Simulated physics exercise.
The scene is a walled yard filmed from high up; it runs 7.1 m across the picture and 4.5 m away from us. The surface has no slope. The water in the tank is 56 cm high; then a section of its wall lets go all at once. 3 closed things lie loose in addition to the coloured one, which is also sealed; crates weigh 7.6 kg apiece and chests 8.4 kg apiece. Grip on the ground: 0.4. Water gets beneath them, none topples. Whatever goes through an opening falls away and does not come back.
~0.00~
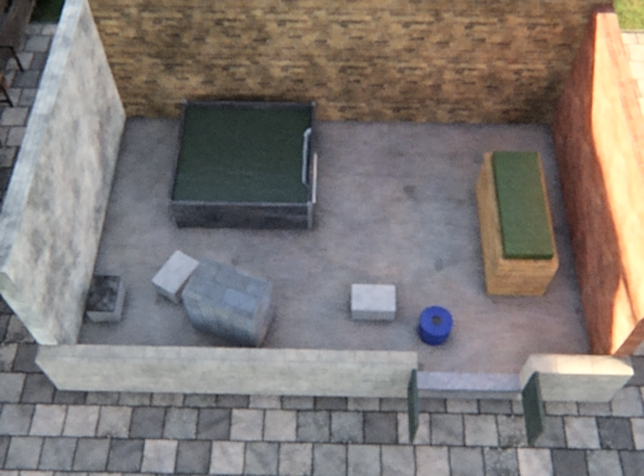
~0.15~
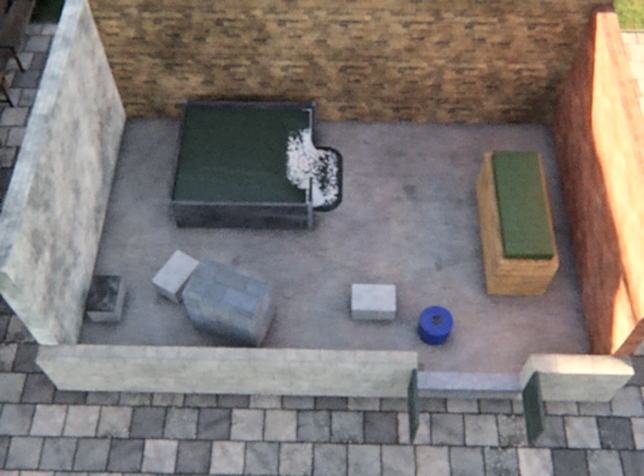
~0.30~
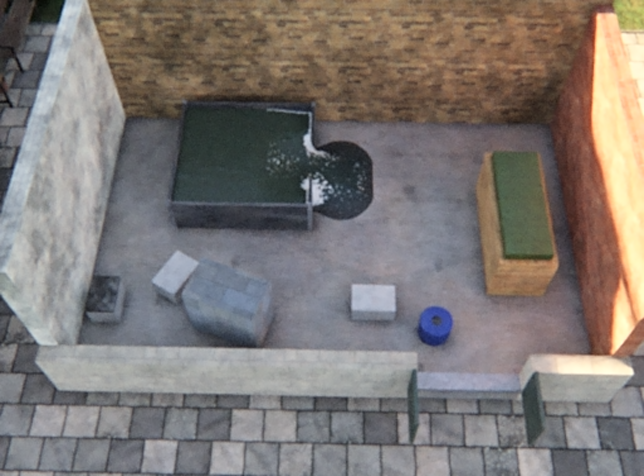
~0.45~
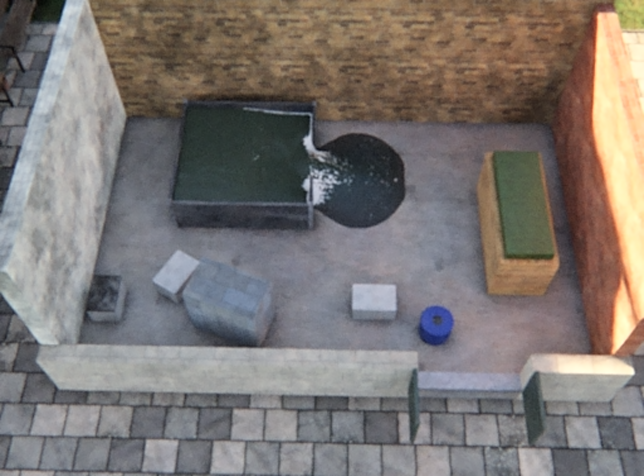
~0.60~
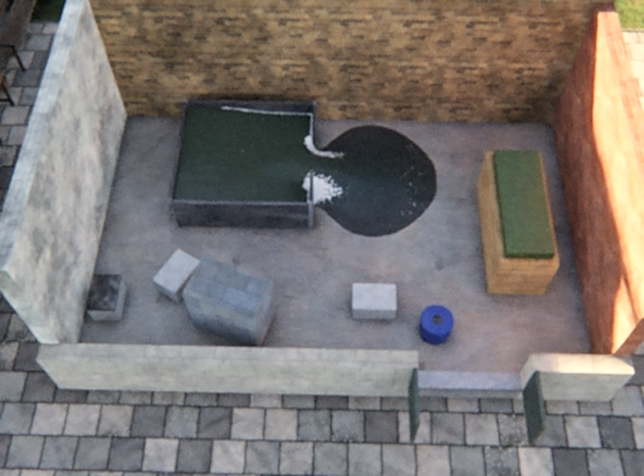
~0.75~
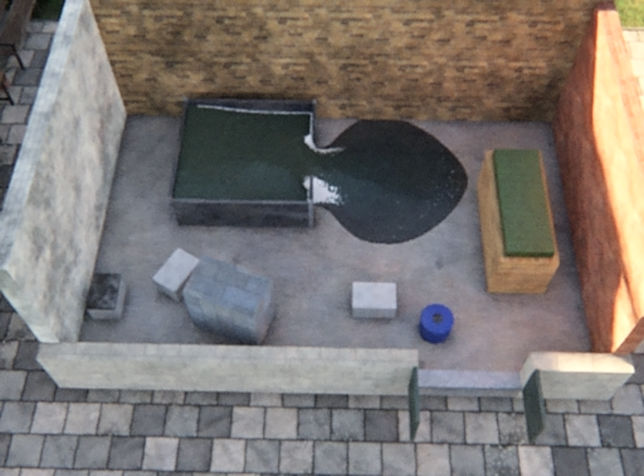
The footage shows a walled yard from above, where dark water pours through an opening in the right side of a low tank and spreads rightward across the paving in a widening pool, while the blue tub and pale blocks stay still.
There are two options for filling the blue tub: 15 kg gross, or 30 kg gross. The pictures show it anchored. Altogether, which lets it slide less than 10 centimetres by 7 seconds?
I would say only the 30 kg option.
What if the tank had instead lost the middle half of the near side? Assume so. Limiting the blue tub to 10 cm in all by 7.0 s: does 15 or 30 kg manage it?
So both picks fail.
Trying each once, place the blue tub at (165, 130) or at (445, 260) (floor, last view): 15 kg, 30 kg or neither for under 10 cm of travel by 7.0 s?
Respectively, first option suffices; neither option.
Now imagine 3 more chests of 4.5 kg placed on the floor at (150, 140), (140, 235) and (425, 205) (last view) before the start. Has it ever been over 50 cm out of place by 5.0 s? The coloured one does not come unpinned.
In that order: Not as far, then not as far, then farther.
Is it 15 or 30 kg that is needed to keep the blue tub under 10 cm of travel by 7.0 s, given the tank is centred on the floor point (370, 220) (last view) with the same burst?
Well, in that case even the heavier fails.
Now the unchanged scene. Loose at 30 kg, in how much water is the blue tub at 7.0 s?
Close to 7 cm deep.
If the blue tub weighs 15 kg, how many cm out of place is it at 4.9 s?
About 30 cm off its spot.
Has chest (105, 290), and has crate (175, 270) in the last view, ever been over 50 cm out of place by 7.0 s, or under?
Taking them as asked: Not beyond and not beyond.
After 1.4 s the blue tub would be 0 cm from its start with 15 kg and 0 cm from its start with 30 kg; 0 cm of water round it then.
After 3.1 s the blue tub would be 16 cm from its start with 15 kg and 0 cm from its start with 30 kg; 6 cm of water round it then.
After 4.9 s the blue tub would be 32 cm from its start with 15 kg and 0 cm from its start with 30 kg; 4 cm of water round it then.
After 7.0 s the blue tub would be 129 cm from its start with 15 kg and 0 cm from its start with 30 kg; 7 cm of water round it then.
